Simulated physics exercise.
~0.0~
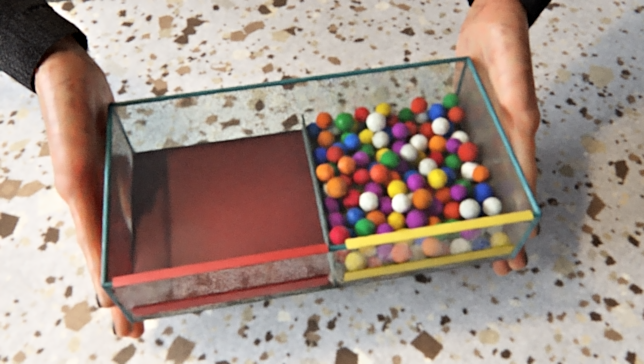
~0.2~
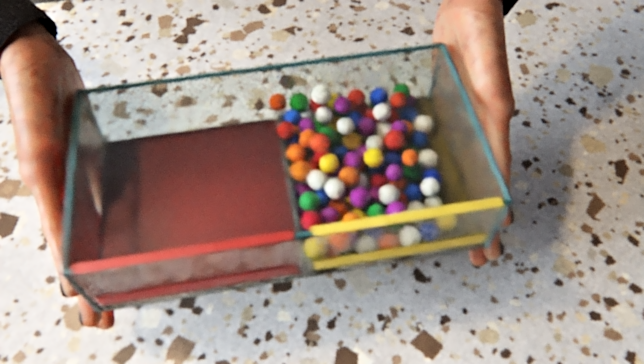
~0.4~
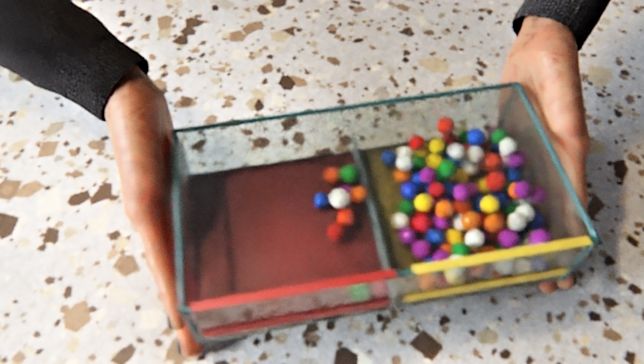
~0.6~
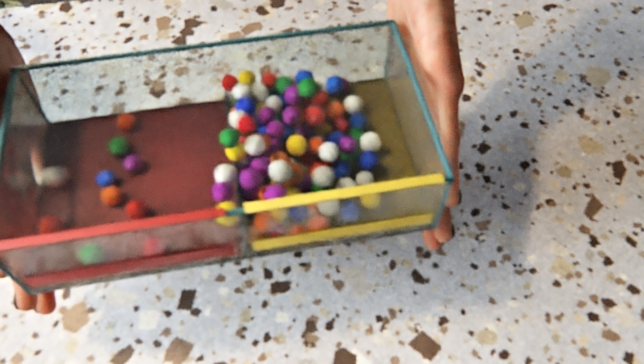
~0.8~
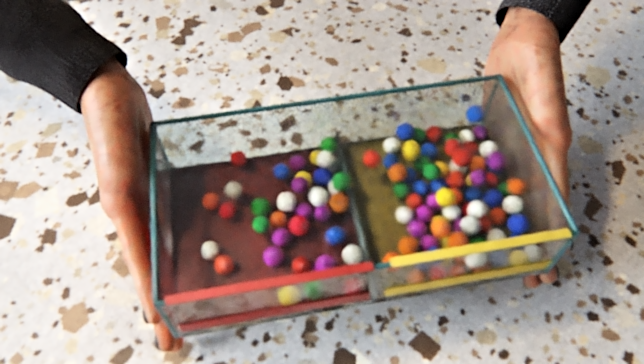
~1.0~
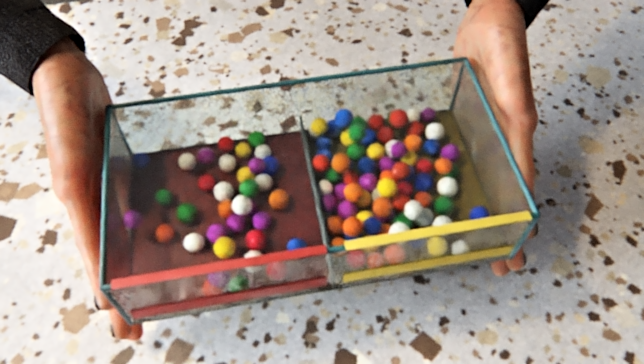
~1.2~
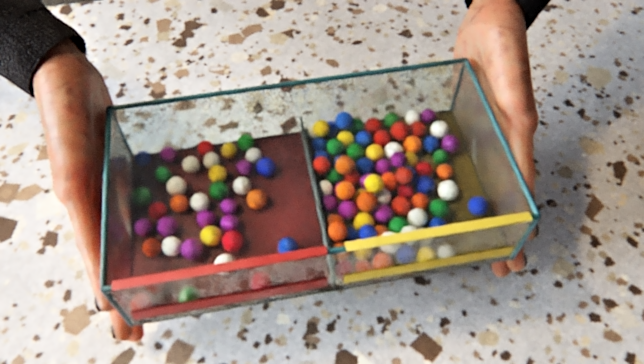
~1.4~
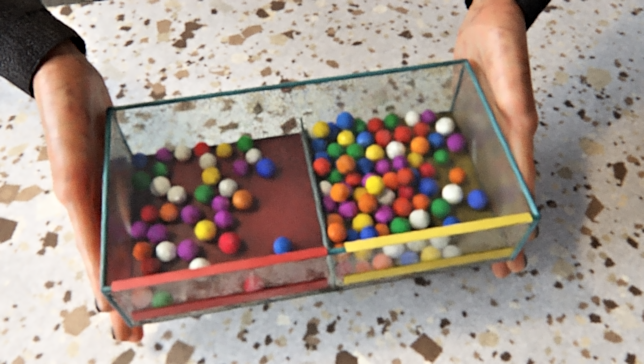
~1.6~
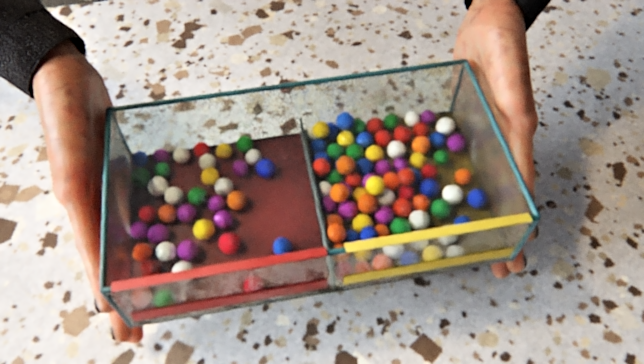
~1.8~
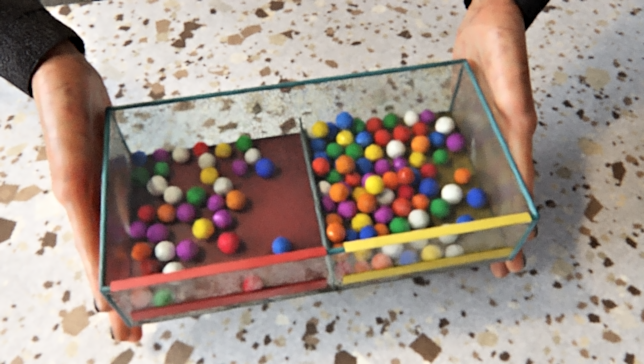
On a pale speckled terrazzo surface, seen from above at a slight angle, two hands in dark sleeves hold a clear lidded box. A low divider splits it into a red section on the left and a yellow one on the right, where all the many-coloured marbles begin. The hands shift the box left, then right, and a few marbles cross into the red section. A bigger swing left and back right sends more over, scattering them. The box returns to the middle and the marbles settle, with most still in yellow and a smaller share in red.
